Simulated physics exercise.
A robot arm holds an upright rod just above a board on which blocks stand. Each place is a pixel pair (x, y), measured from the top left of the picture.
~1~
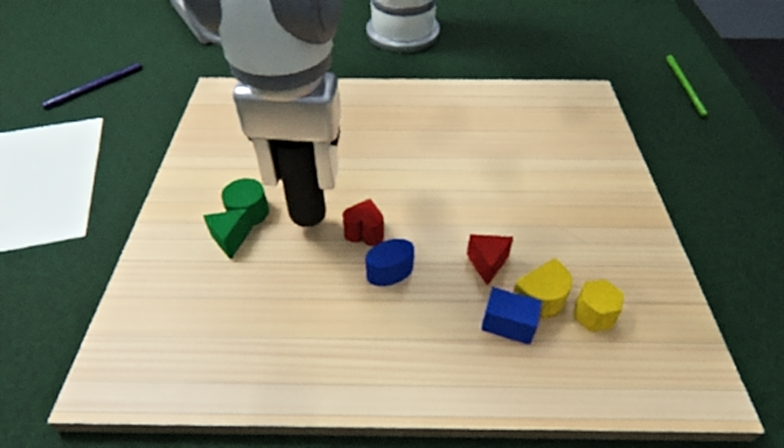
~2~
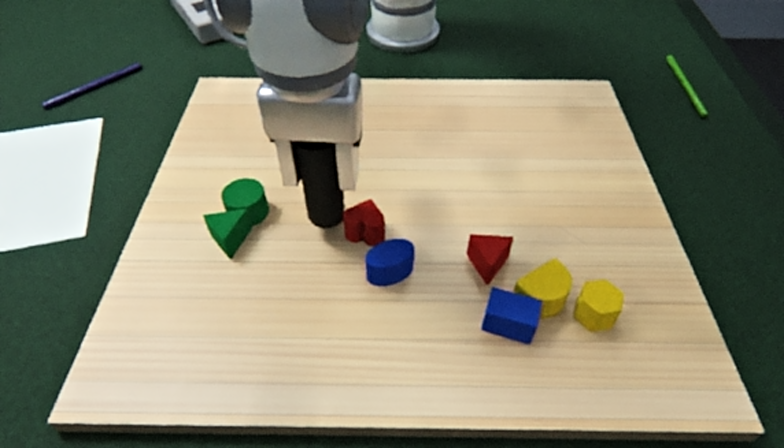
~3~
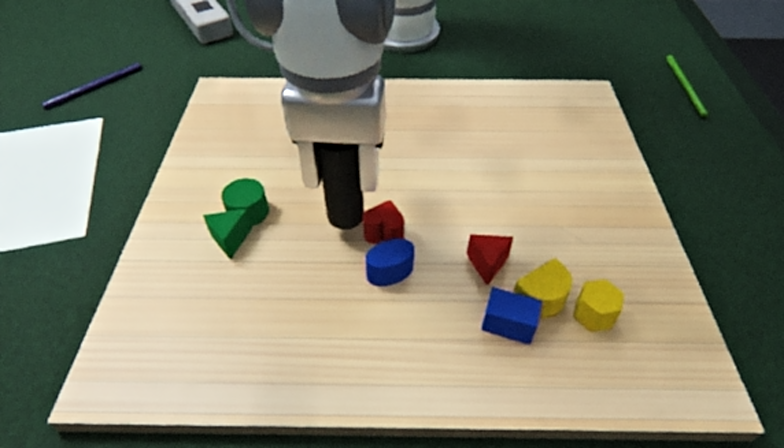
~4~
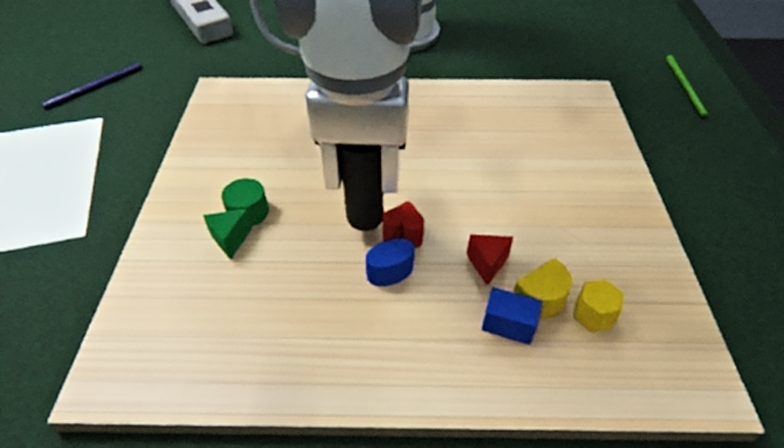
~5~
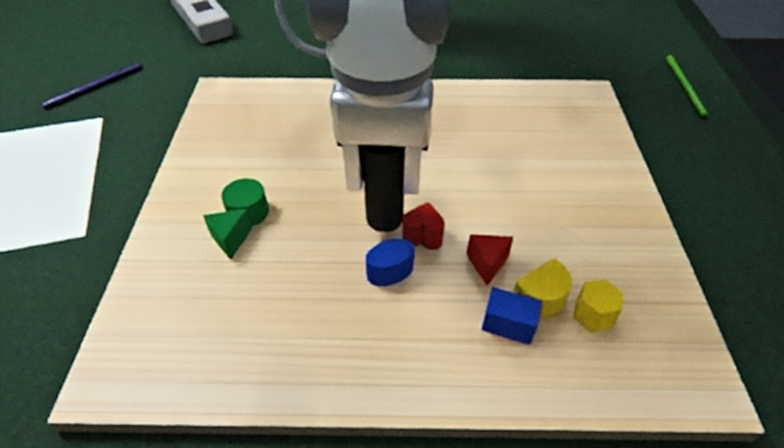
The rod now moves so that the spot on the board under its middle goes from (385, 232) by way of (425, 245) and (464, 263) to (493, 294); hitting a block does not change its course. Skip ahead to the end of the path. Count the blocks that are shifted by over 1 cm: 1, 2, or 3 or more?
My prediction: Two blocks.
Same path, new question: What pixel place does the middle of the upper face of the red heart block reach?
It will likely be found at (486, 221).
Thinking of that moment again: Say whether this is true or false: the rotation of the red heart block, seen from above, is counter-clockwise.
True.
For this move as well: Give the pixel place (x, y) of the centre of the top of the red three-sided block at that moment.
So, by the moment the path ends, you'll find the top centre of the red three-sided block at (524, 257).
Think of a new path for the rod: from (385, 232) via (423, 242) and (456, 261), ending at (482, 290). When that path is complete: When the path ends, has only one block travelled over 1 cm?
Answer: No.
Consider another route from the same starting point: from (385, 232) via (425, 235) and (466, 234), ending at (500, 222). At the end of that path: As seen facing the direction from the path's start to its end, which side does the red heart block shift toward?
Towards the right-hand side.
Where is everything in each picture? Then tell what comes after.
In the first picture, rod tip (308, 215); block tops, red heart block (364, 213); red three-sided block (492, 245); blue rectangle (514, 306); yellow D-shaped block (548, 280).
In the second picture, rod (327, 216); blocks unchanged.
In the third picture, rod (346, 217); red heart block (385, 215).
In the fourth picture, rod (365, 218); red heart block (404, 216).
In the fifth picture, rod (385, 220); red heart block (425, 217); red three-sided block (492, 245); blue rectangle (514, 306); yellow D-shaped block (548, 280).
On the path given first. One third of the way, rod (426, 233); red heart block (464, 220), turned 40° anticlockwise.
Two thirds of the way, rod (467, 251); red heart block (486, 221), turned 105° anticlockwise; red three-sided block (509, 249), turned 55° clockwise.
At the end, rod (496, 283); red heart block (486, 221), turned 105° anticlockwise; red three-sided block (524, 257); blue rectangle (515, 310); yellow D-shaped block in place.
